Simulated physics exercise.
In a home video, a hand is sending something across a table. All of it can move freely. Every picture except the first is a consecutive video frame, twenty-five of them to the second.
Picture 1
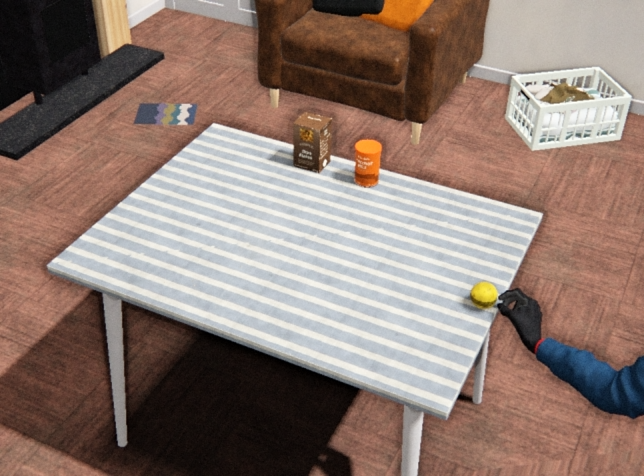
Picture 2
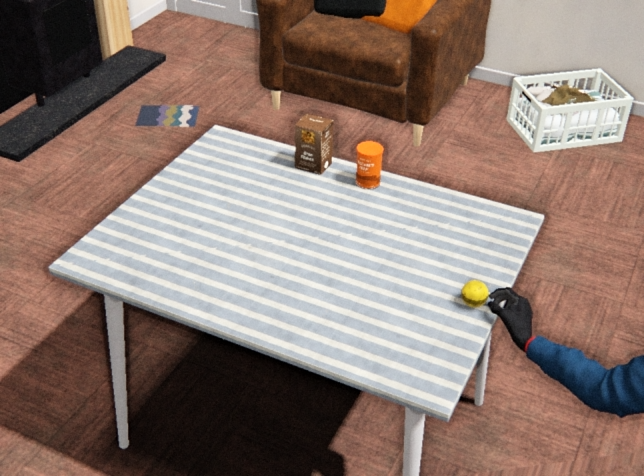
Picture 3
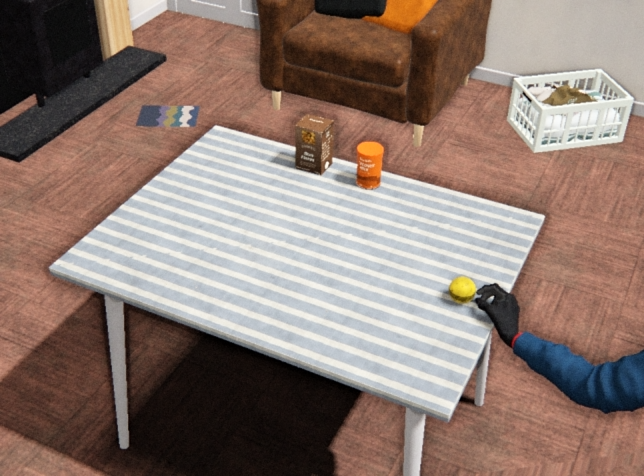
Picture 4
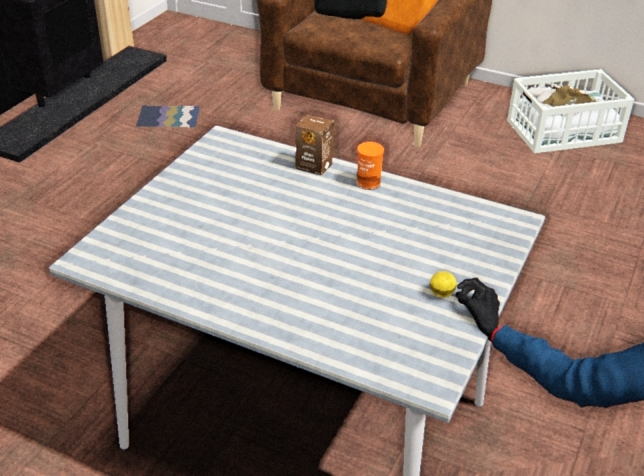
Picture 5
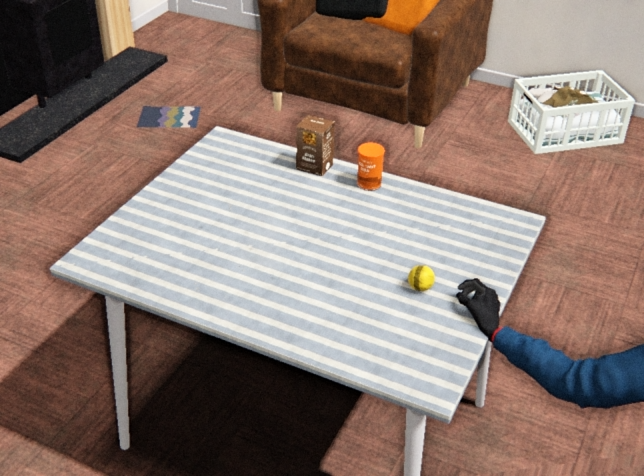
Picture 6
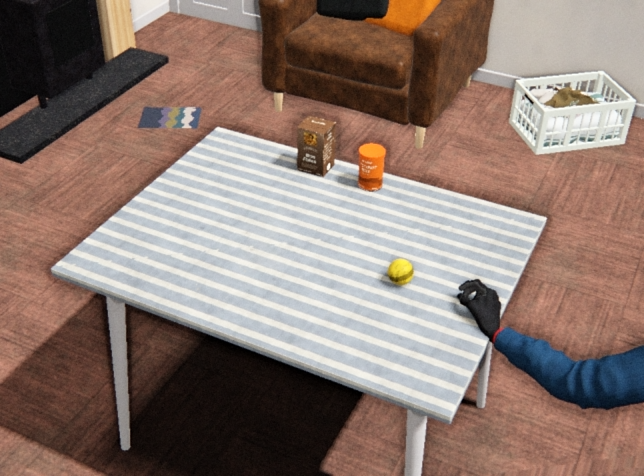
In a living room, a gloved hand in a blue sleeve holds its fingers at a yellow ball near the right edge of a striped table, with a brown box and an orange container farther back. The hand pushes the ball leftward, then stays behind as the ball rolls farther left.
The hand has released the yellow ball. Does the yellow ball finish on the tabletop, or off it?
The yellow ball finishes off the table.
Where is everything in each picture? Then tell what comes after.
The first picture shows under the hand; yellow ball (484, 296).
The second picture shows under the hand; yellow ball (475, 294).
The third picture shows under the hand; yellow ball (462, 290).
The fourth picture shows yellow ball (443, 284).
The fifth picture shows yellow ball (421, 278) shifted about its own width.
The sixth picture shows yellow ball (401, 272) shifted well along.
Then, 0.30 s on from there, yellow ball shifted well along near (256, 226).
Then, 0.60 s on from there, yellow ball shifted well along near (139, 189).
Then, 1.00 s on from there, yellow ball now off the table.
In the end, off the table, yellow ball.
